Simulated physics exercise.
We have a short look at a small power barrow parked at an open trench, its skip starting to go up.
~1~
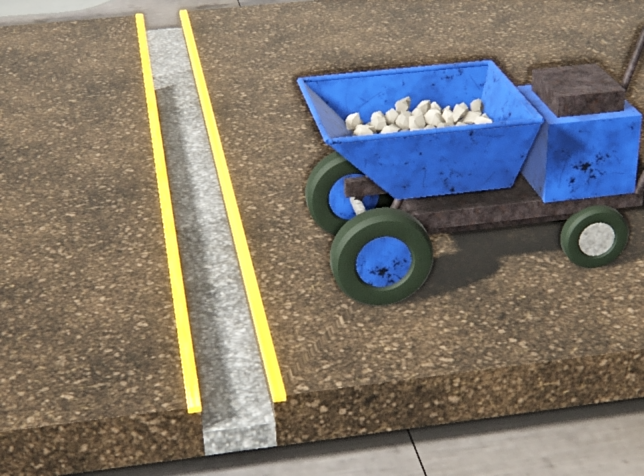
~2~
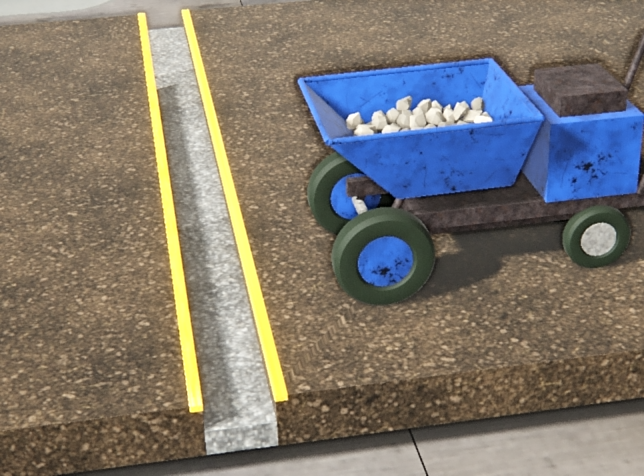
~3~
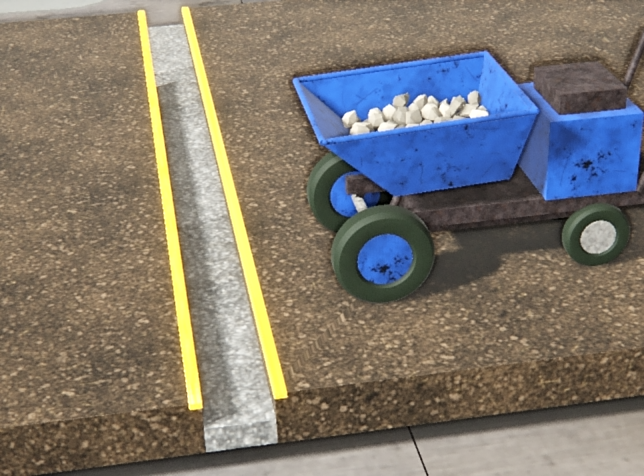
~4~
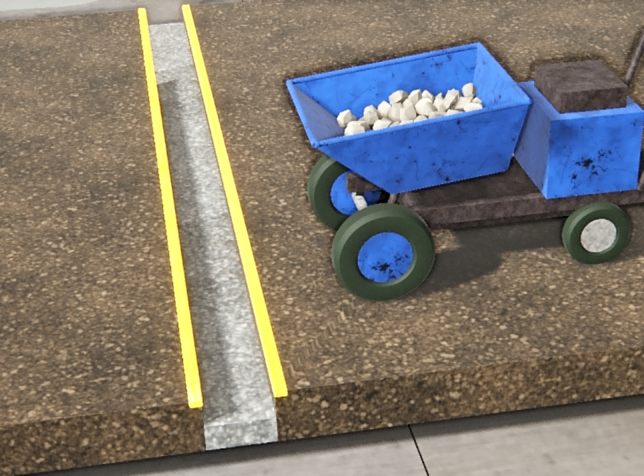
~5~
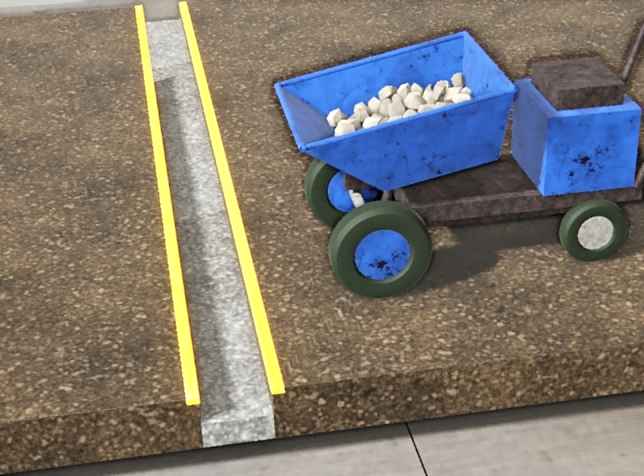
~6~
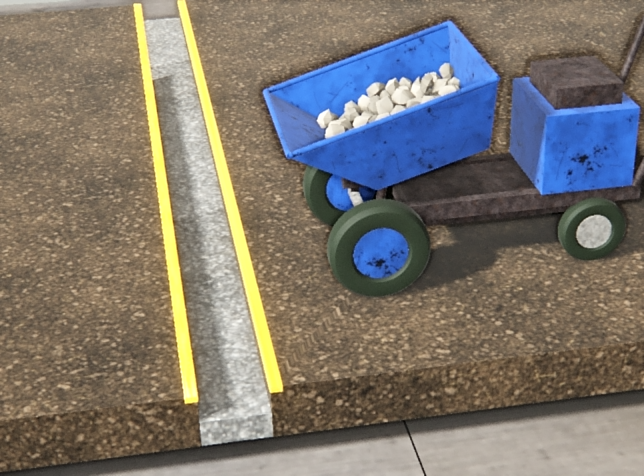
A blue skip of broken stones slowly tilts up toward the left beside a trench.
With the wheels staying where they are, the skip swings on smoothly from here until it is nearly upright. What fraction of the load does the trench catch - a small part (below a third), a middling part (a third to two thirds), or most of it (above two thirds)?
Most of it, above two thirds.
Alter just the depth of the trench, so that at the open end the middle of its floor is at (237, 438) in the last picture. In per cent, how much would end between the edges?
About 90 percent.
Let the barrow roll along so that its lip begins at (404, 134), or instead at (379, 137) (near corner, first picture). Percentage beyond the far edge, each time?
That works out to 0 per cent for the first position and 0 per cent for the second.
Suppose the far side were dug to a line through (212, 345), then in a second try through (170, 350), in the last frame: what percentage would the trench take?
Roughly 40 % and 90 %.
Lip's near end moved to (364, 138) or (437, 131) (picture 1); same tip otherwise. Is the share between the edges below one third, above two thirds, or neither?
At the first place the answer is beyond two thirds, and at the second it is below one third.
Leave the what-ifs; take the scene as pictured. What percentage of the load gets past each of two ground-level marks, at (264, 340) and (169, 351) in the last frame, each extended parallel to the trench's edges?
Estimate: 90 %, then 10 %.
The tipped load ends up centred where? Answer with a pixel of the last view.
Centre at rest, last view: Approx. (207, 284).
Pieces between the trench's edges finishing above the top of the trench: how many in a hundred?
About 20 per cent.
Just after the last frame, skip tipped steeply; every one in the skip.
A moment on, skip tipped right over; roughly two thirds in the skip; roughly a quarter in or heaped over the trench; about a tenth beyond it.
Further on, skip tipped right over; about a tenth in the skip; the larger part in or heaped over the trench; about a tenth beyond it.
When it is over, skip tipped right over; about a tenth in the skip; the larger part in or heaped over the trench; about a tenth beyond it.
